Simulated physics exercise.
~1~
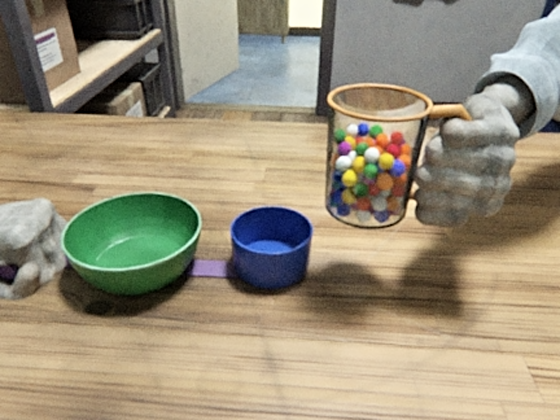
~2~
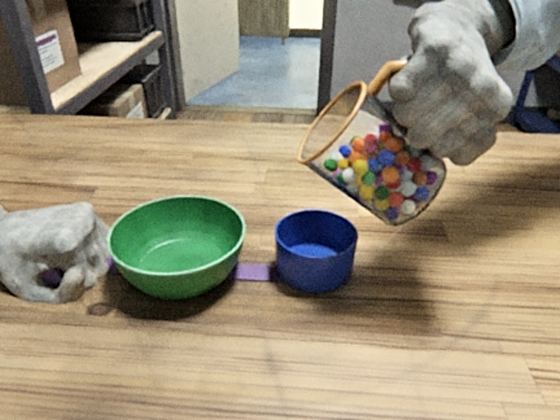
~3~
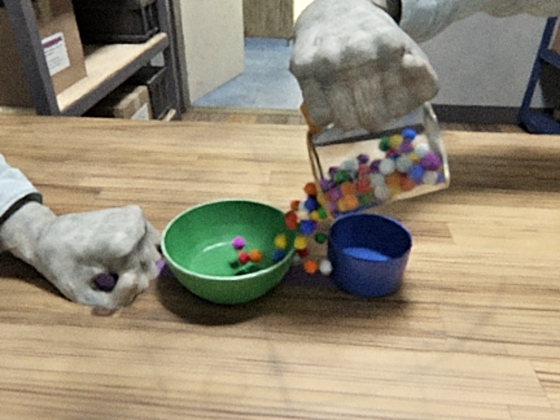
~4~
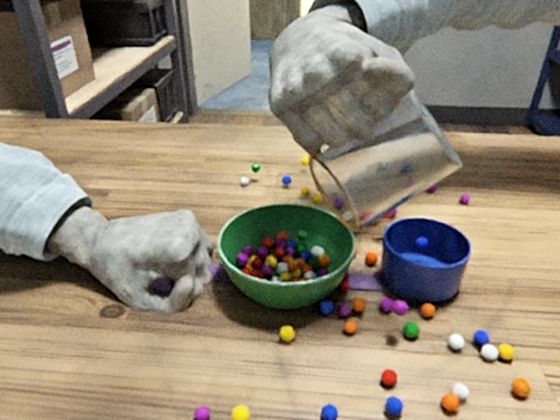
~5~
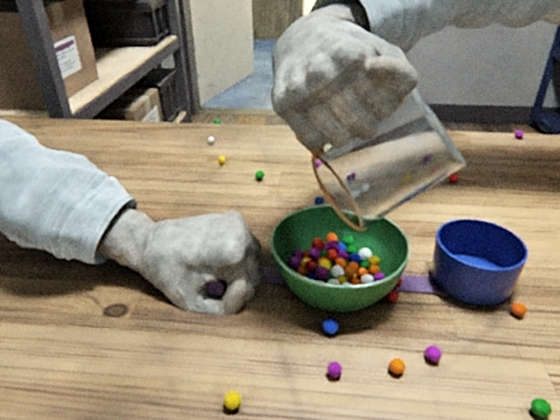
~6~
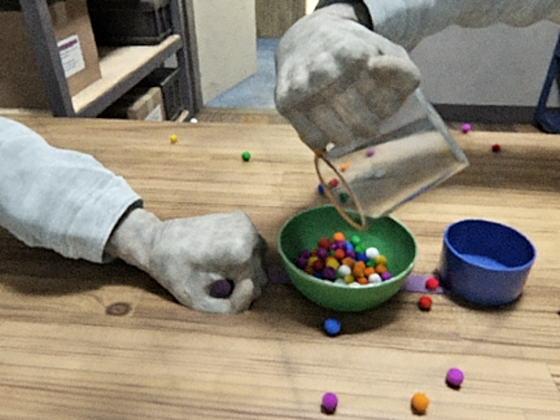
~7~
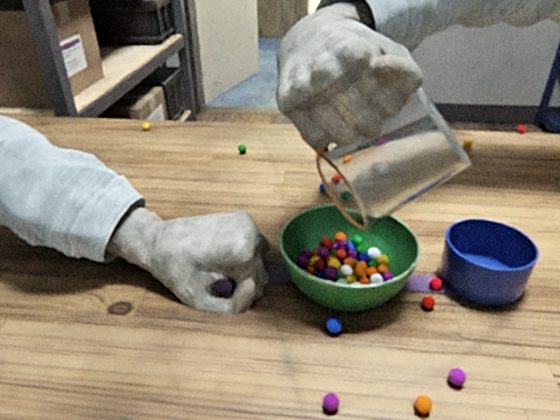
On a wooden table, one hand tipped a clear cup of colorful little balls while another slid a joined green bowl and blue dish to the right, and the balls ended up partly in the green bowl and partly scattered across the tabletop.
